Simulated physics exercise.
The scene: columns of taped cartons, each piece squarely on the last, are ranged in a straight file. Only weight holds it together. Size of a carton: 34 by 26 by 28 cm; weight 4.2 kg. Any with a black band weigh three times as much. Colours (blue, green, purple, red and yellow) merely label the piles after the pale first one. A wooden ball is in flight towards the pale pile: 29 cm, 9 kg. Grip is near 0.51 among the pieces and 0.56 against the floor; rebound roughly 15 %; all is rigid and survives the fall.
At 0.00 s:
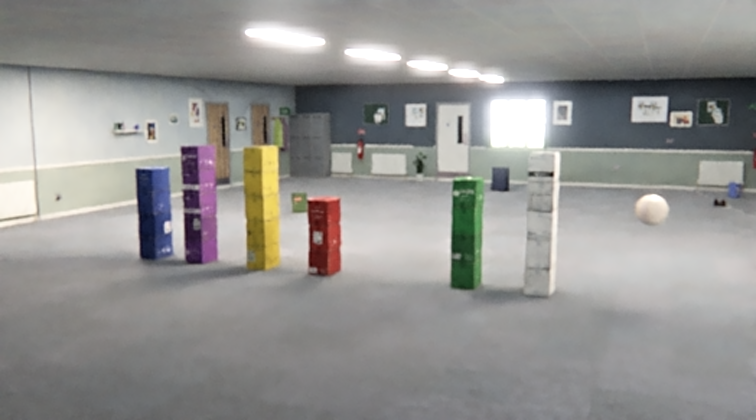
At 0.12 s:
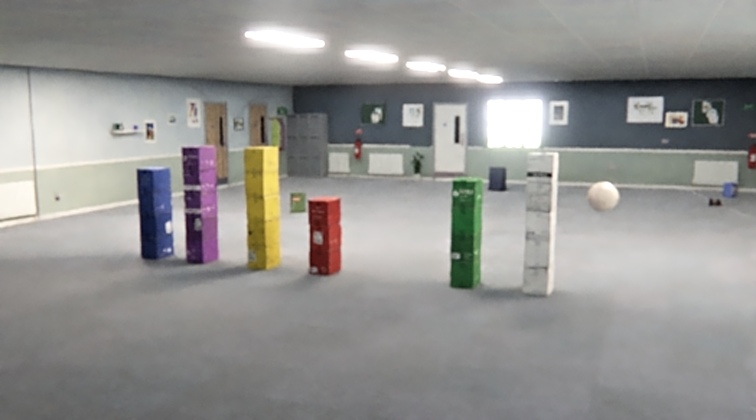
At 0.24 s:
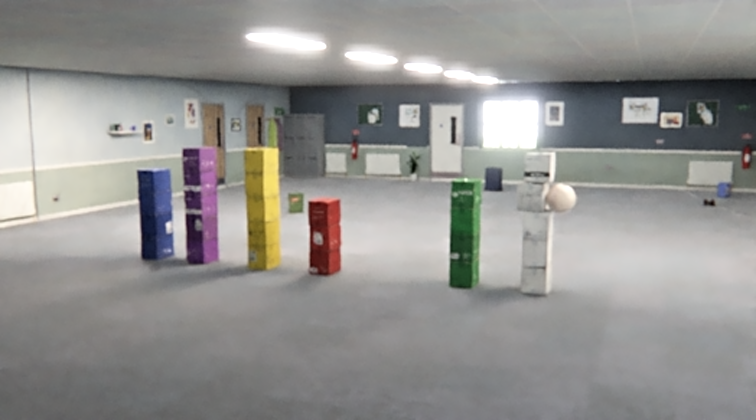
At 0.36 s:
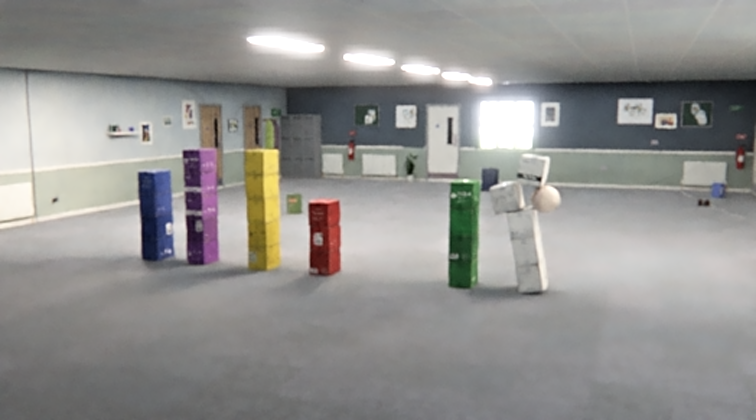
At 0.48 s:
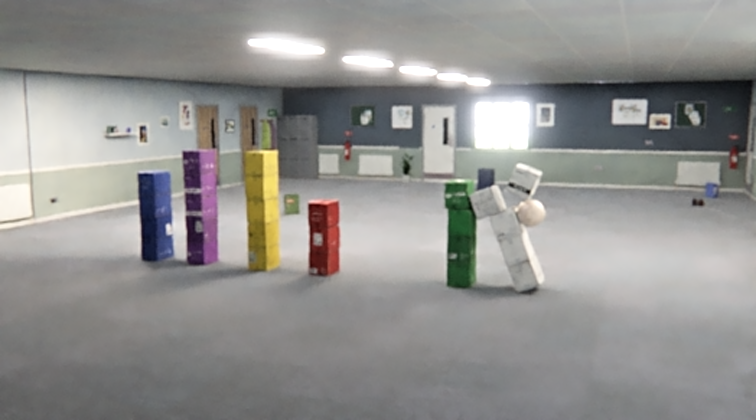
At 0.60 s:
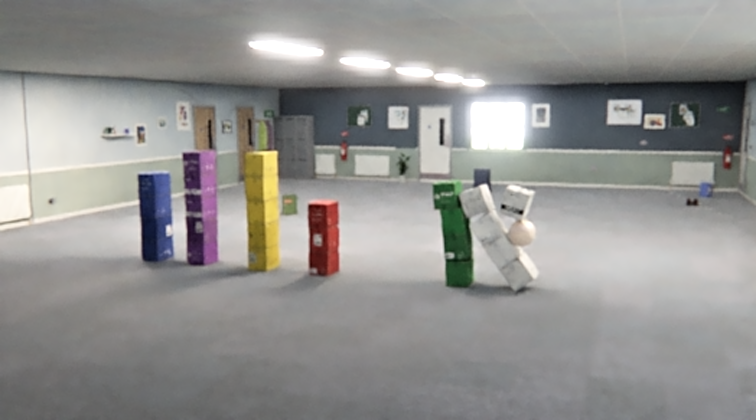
In a wide room with a grey floor, six coloured stacks of boxes stand in a row as a pale ball flies in from the right. It strikes the upper part of the white stack, which buckles and leans left against the green one, pushing its upper boxes slightly leftward while the ball sinks.
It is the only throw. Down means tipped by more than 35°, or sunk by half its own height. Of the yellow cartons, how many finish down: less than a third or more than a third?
Ending down: Fewer than one in three.
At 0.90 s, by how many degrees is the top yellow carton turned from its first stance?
Roughly 0°.
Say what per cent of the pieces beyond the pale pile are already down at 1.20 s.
At that moment 20 per cent.
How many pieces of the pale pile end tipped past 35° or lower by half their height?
5 pale pieces.
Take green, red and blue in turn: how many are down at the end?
Ending so: Green 4, red 0, blue 0.
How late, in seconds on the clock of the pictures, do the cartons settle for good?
At about 1.5 s.
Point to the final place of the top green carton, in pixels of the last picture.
Near (343, 265).
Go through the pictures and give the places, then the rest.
In the first picture (each place is the centre of the face we see best; the camera moves round a little), ball (652, 211) 74 cm from contact, 3.9 m/s; top yellow carton (253, 160); top green carton (464, 194); the others all in place.
Ball (603, 197) 32 cm from contact, 3.6 m/s; top yellow carton (254, 161), in the second picture.
Ball (561, 199) after contact, 2.1 m/s; top yellow carton (254, 162), in the third picture.
Ball (545, 200) after contact, 1.2 m/s; top yellow carton (254, 163); the others all in place, in the fourth picture.
Ball (531, 214) after contact, 1.7 m/s; top yellow carton (254, 164); top green carton (456, 196) moved 42 mm; one has shifted, in the fifth picture.
Ball (522, 233) after contact, 2.1 m/s; top yellow carton (254, 165); top green carton (444, 196) tilted 6°; steepest lean 6°, the carton at (455, 248); 3 have shifted, in the sixth picture.
By 0.70 s, 3 of the pale pile down; none of the 5 yellow cartons down (0 of 21 in all colours); top yellow carton unmoved; top green carton tilted 7°.
By 0.90 s, 5 of the pale pile down; none of the 5 yellow cartons down (0 of 21 in all colours); top yellow carton unmoved; top green carton tilted 27°.
By 1.20 s, 5 of the pale pile down; none of the 5 yellow cartons down (4 of 21 in all colours); top yellow carton unmoved; top green carton tilted 73°, 72 cm lower.
When it is over (1.9 s), 5 of the pale pile down; none of the 5 yellow cartons down (4 of 21 in all colours); top yellow carton unmoved; top green carton on its side. That is 0 per cent. In pixels of the last frame, middles, top yellow carton near (261, 164), top green carton near (343, 265).
